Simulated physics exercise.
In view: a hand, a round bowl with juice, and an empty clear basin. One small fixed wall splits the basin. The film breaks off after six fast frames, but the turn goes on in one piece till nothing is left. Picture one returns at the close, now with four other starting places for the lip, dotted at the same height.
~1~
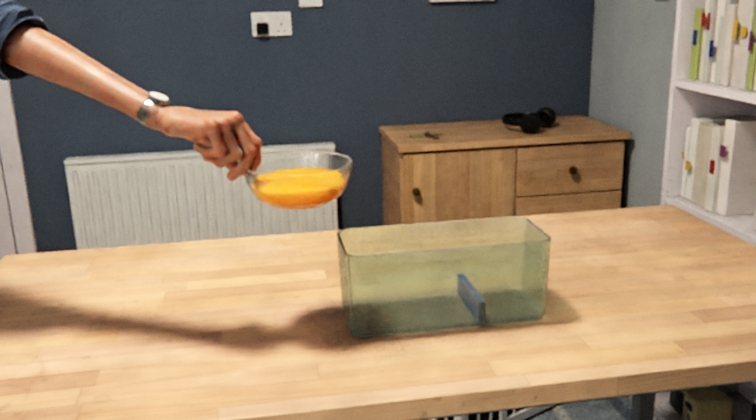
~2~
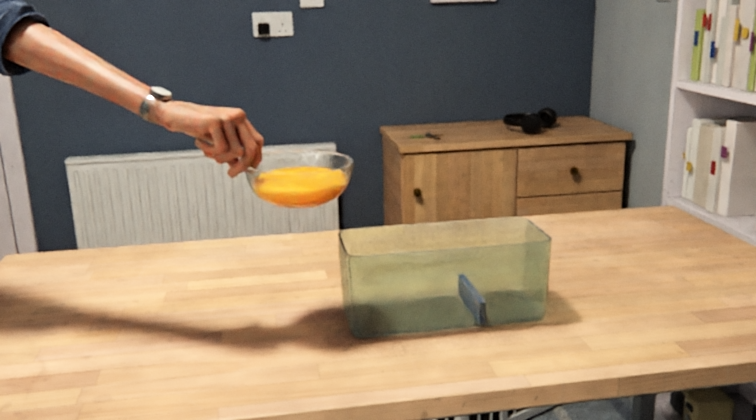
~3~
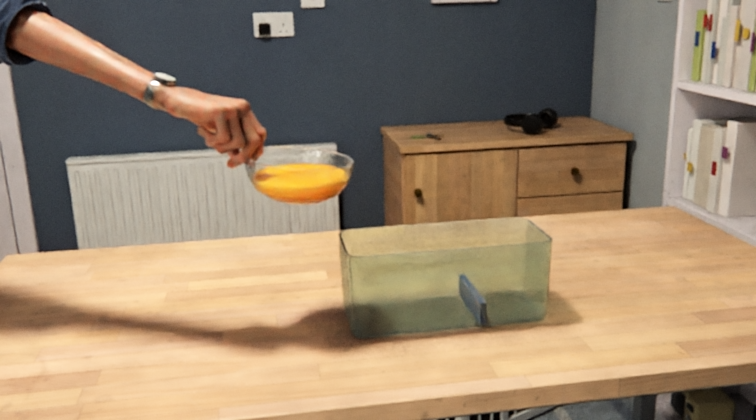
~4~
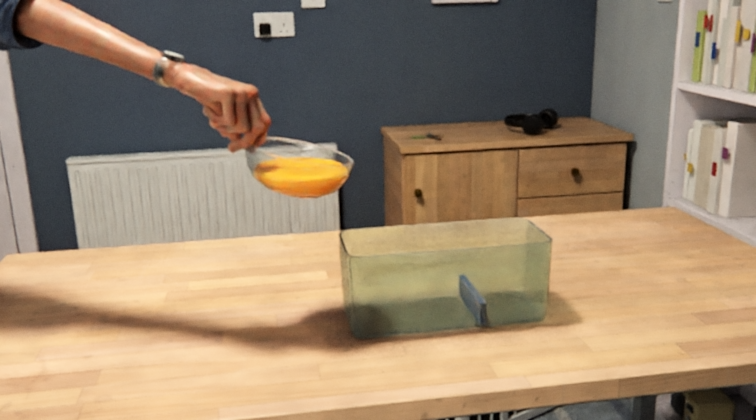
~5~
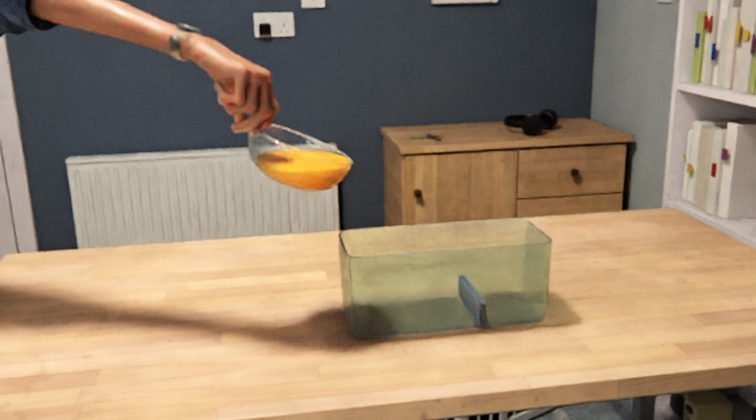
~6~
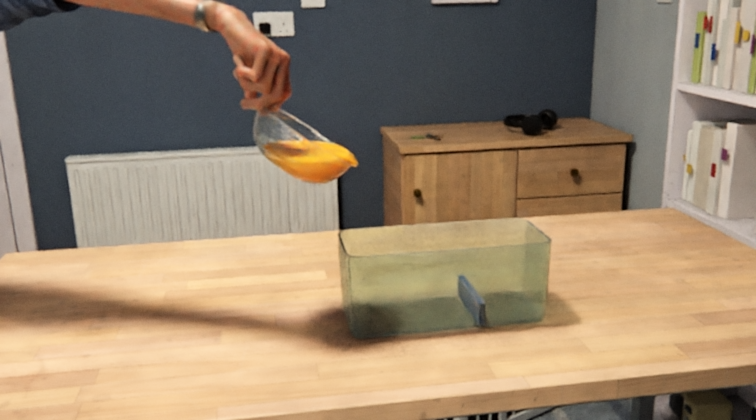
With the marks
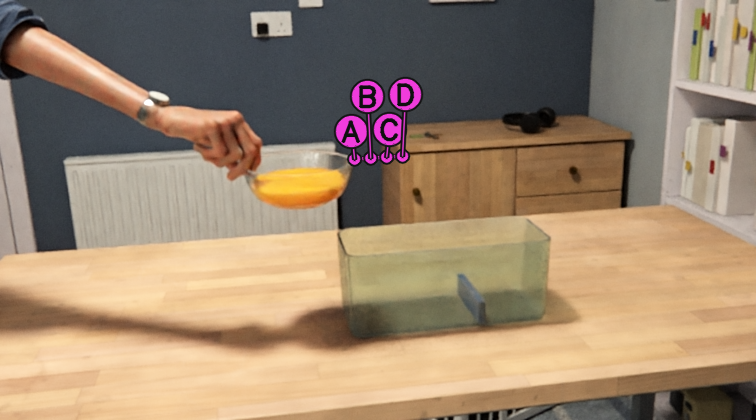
A hand holds a bowl of orange juice, then tilts it toward the right.
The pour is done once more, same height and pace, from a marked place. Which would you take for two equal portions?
I would pick place D.
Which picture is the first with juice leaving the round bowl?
In picture 6.
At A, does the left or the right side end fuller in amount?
More ends on the left.
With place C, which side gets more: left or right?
More ends on the left.
In magenta, A at (354, 159); B at (370, 158); C at (386, 157); D at (402, 156).
Choosing A, about 83 % ends left of the wall and 16 % right of it.
Choosing B, about 88 % ends left of the wall and 10 % right of it.
Choosing C, about 87 % ends left of the wall and 12 % right of it.
Choosing D, about 51 % ends left of the wall and 48 % right of it.
